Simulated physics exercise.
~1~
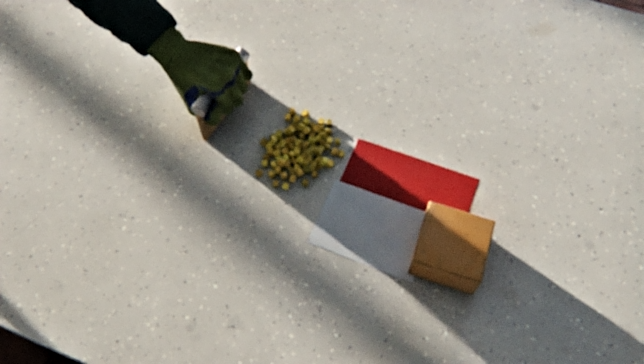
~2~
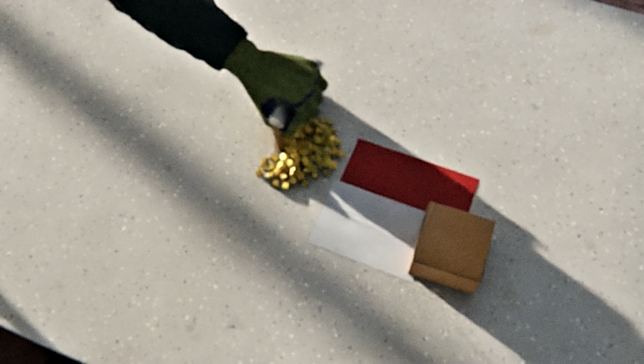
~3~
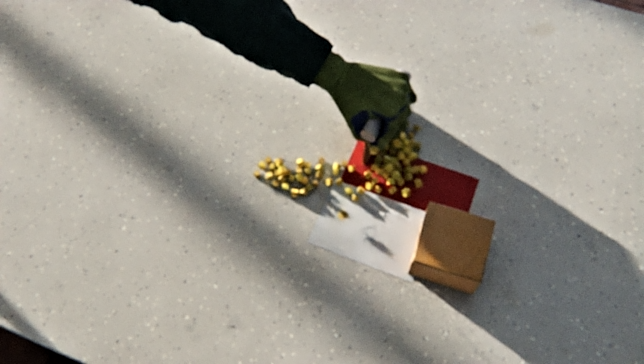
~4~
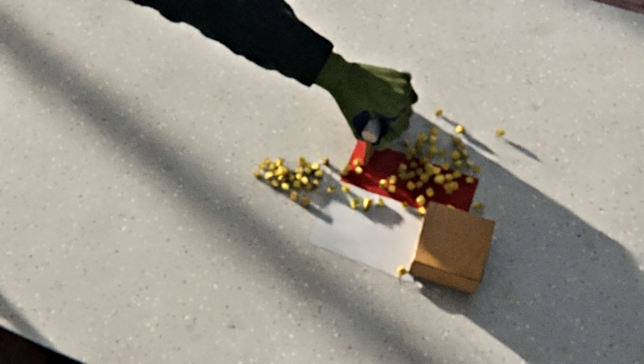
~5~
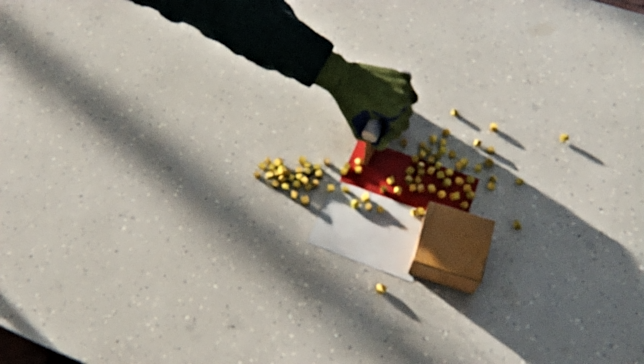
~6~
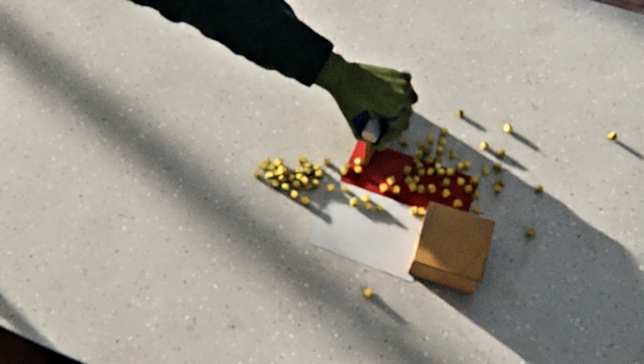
Gloved hand sweeping a pile of small yellow cubes rightward across a red mat, scattering some past a fixed tan block.
